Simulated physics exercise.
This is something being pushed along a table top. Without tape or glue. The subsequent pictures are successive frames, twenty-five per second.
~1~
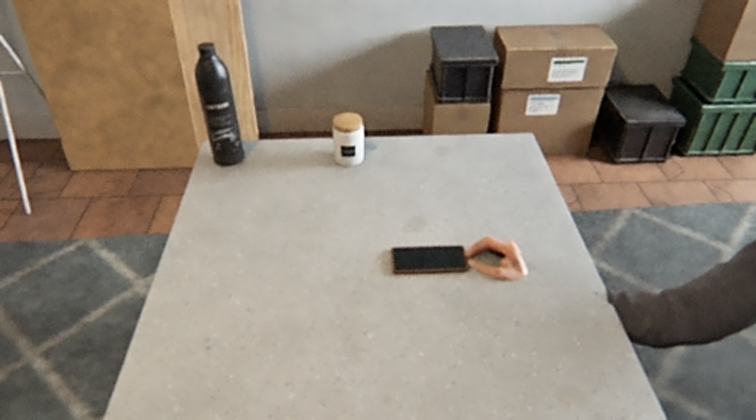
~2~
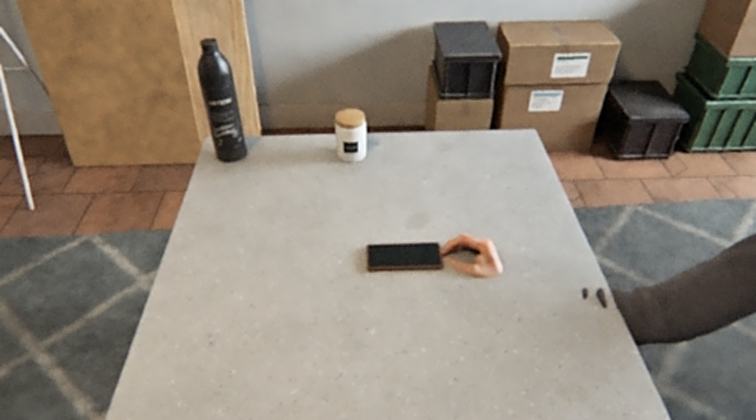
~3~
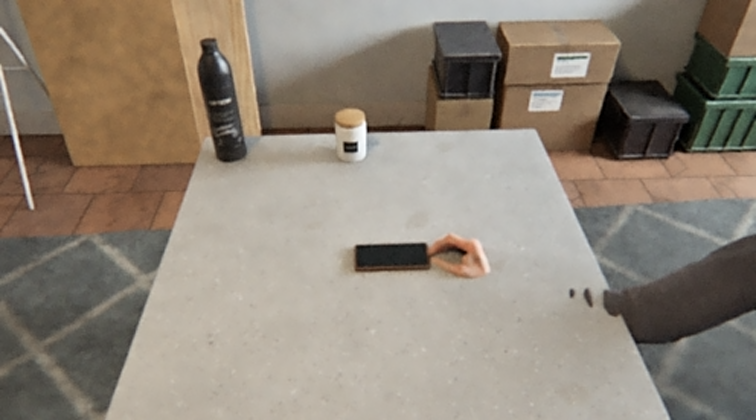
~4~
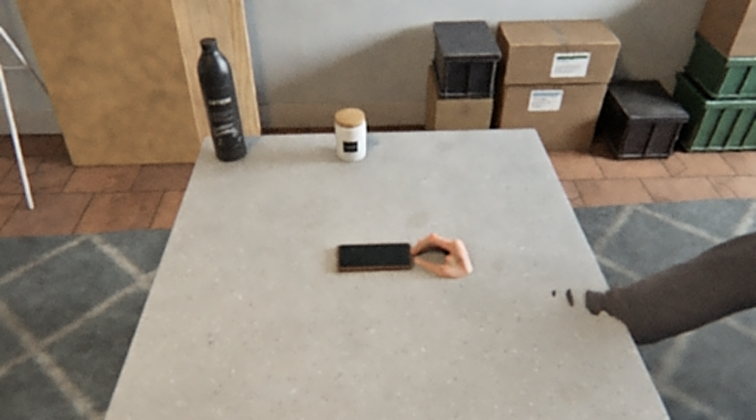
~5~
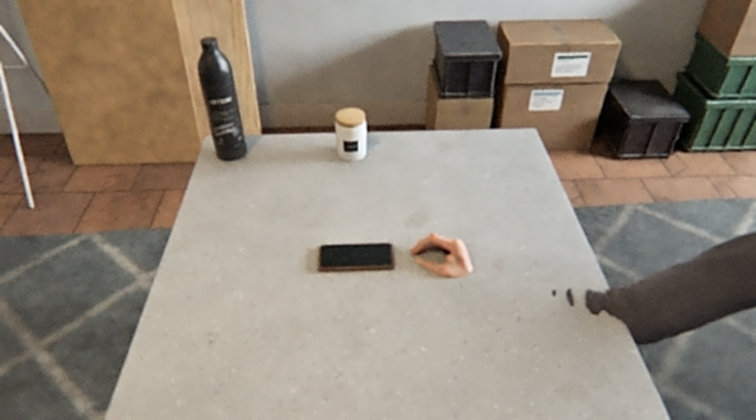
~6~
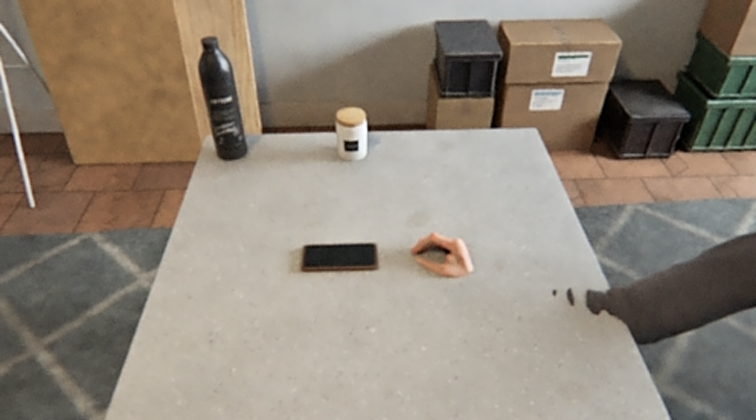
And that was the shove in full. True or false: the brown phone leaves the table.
False.
Then, 0.10 s on from there, brown phone shifted about its own width near (307, 258).
Then, 0.20 s on from there, brown phone shifted about its own width near (287, 258).
Then, 0.70 s on from there, brown phone shifted about its own width near (279, 259).
In the end, moved from the start, brown phone. At the end, from the last picture's camera, brown phone near (279, 259).
